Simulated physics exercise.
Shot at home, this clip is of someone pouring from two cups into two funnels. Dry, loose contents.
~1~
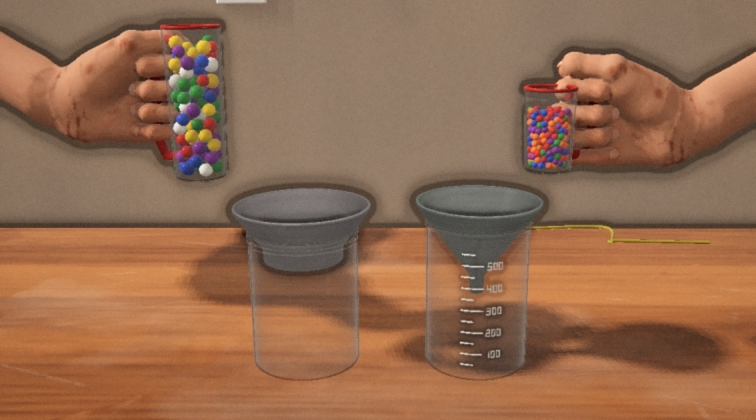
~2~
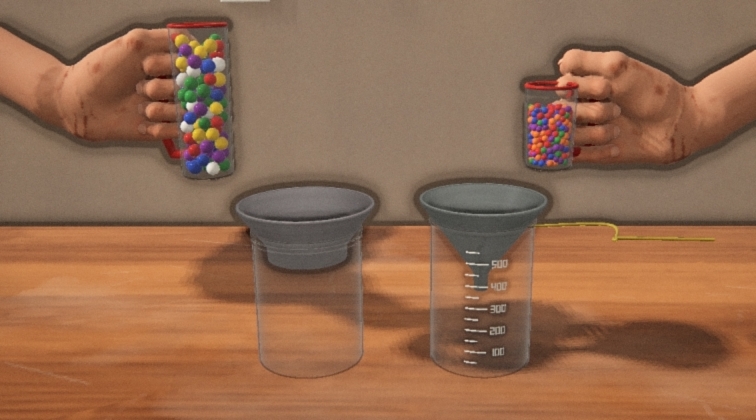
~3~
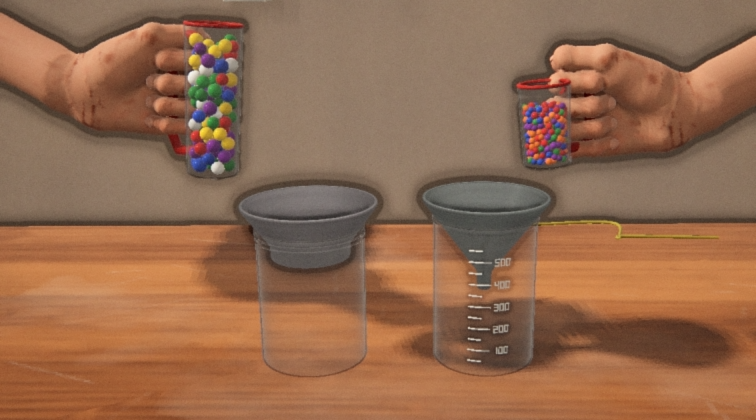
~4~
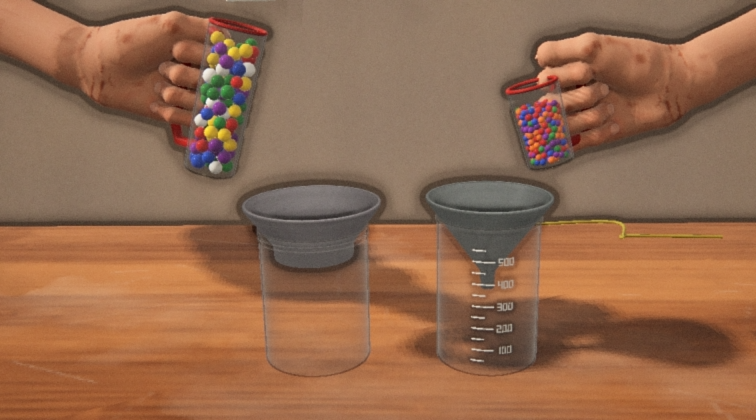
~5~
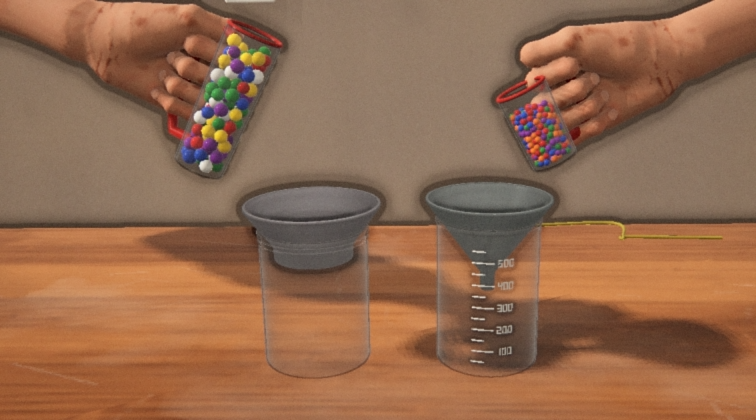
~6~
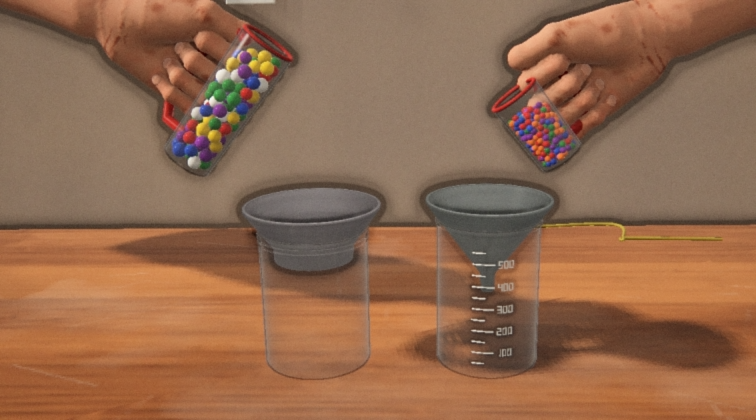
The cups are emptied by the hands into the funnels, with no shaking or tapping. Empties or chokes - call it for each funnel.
Left funnel: Empties, right funnel: Chokes.
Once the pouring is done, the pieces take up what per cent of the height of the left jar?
Around 20 per cent.
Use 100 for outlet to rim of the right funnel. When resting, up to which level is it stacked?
About 70 per cent.
Then, 0.37 s later than the last frame, left, every one still in the cup; right, every one still in the cup.
Then, 0.76 s later than the last frame, left, almost all still in the cup, about a tenth in or over the funnel, just a few down in the jar; right, almost all still in the cup, about a tenth in or over the funnel.
Then, 1.22 s later than the last frame, left, roughly a quarter still in the cup, roughly a third in or over the funnel, roughly half down in the jar; right, just a few still in the cup, almost all in or over the funnel, just a few down in the jar.
When it is over, left, every one down in the jar; right, almost all stuck in the funnel, just a few down in the jar.
